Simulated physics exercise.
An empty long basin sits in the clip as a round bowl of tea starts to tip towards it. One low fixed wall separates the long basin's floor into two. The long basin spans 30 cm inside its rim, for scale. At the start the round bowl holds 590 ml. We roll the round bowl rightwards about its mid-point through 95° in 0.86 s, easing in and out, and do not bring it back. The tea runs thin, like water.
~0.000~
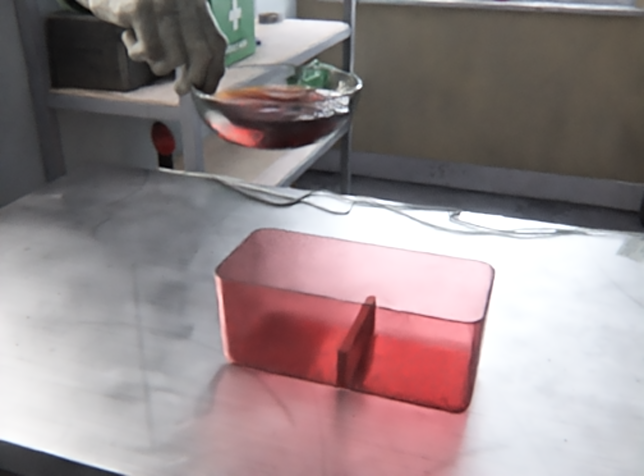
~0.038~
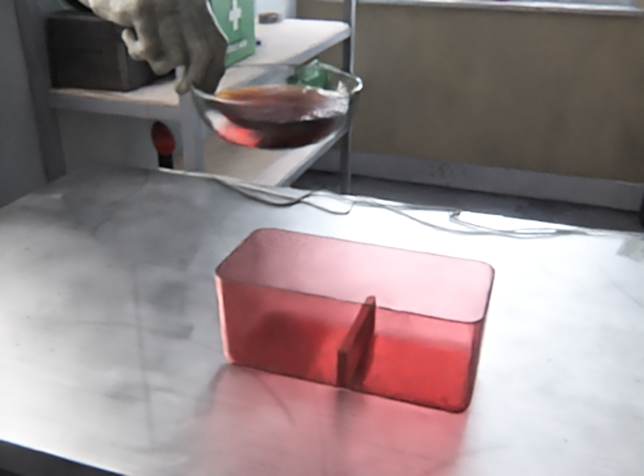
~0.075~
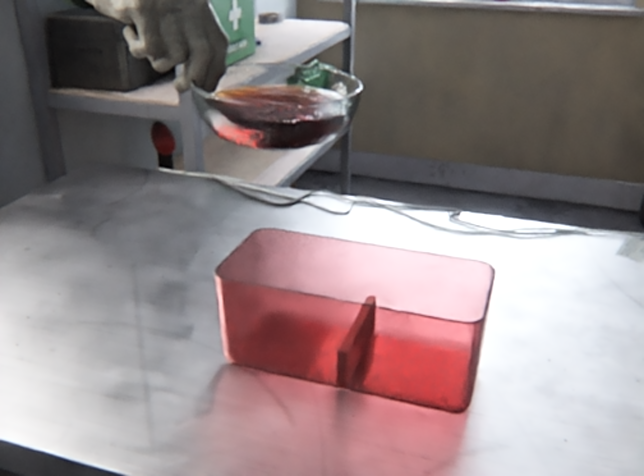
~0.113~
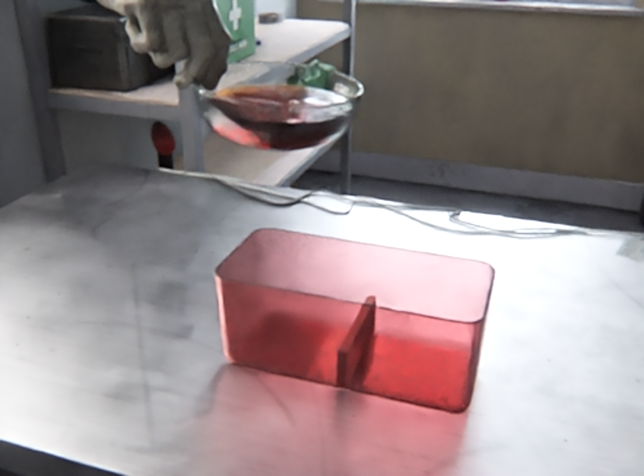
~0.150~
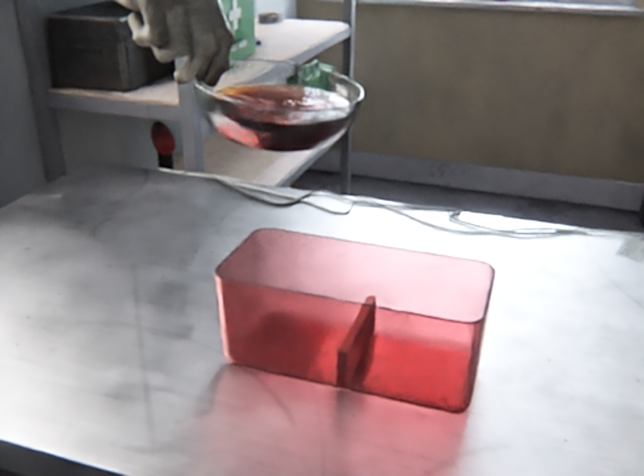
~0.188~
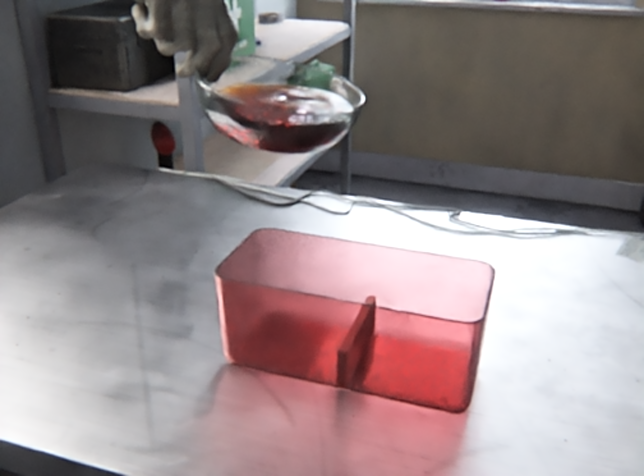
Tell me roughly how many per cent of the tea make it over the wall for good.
Roughly 80 per cent make it over.
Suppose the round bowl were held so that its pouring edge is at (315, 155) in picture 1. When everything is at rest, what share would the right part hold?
Result then: Approx. 35 %.
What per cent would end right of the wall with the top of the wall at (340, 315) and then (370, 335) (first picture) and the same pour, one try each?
Roughly 90 per cent, then 65 per cent.
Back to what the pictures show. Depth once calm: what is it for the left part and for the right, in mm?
The left side settles near 6 mm and the right side near 28 mm.
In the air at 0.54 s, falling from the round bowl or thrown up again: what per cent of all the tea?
Estimate: Some 56 % of the total.
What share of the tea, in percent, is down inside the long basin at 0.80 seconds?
Value: Approx. 88 %.
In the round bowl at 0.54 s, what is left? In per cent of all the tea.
Near 34 in a hundred.
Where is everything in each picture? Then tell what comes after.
In the first frame, it leans 0°; its right rim is at (356, 91); the tea meets the walls at (211, 95) and (352, 109); the long basin's rim runs from (236, 251) to (490, 294); the wall's top is at (359, 322).
In the second frame, it leans 0°; its right rim is at (357, 92); the tea meets the walls at (211, 95) and (352, 109).
In the third frame, it leans 2°; its right rim is at (357, 94); the tea meets the walls at (211, 94) and (351, 110).
In the fourth frame, it leans 4°; its right rim is at (358, 97); the tea meets the walls at (212, 93) and (351, 112).
In the fifth frame, it leans 7°; its right rim is at (358, 102); the tea meets the walls at (213, 92) and (353, 114).
In the sixth frame, it leans 11°; its right rim is at (359, 108); the tea meets the walls at (215, 91) and (355, 115).
After 0.54 s the tilt is 66° and 35 per cent is still to pour, 0 is left of the wall and 8 right of it.
After 0.80 s the tilt is 94° and 3 per cent is still to pour, 10 is left of the wall and 78 right of it.
After 1.07 s the tilt is 95° and 0 per cent is still to pour, 20 is left of the wall and 79 right of it.
After 1.36 s the tilt is 95° and 0 per cent is still to pour, 20 is left of the wall and 79 right of it.
In the end 20 per cent lies left of the wall, 80 right of it and 1 outside.
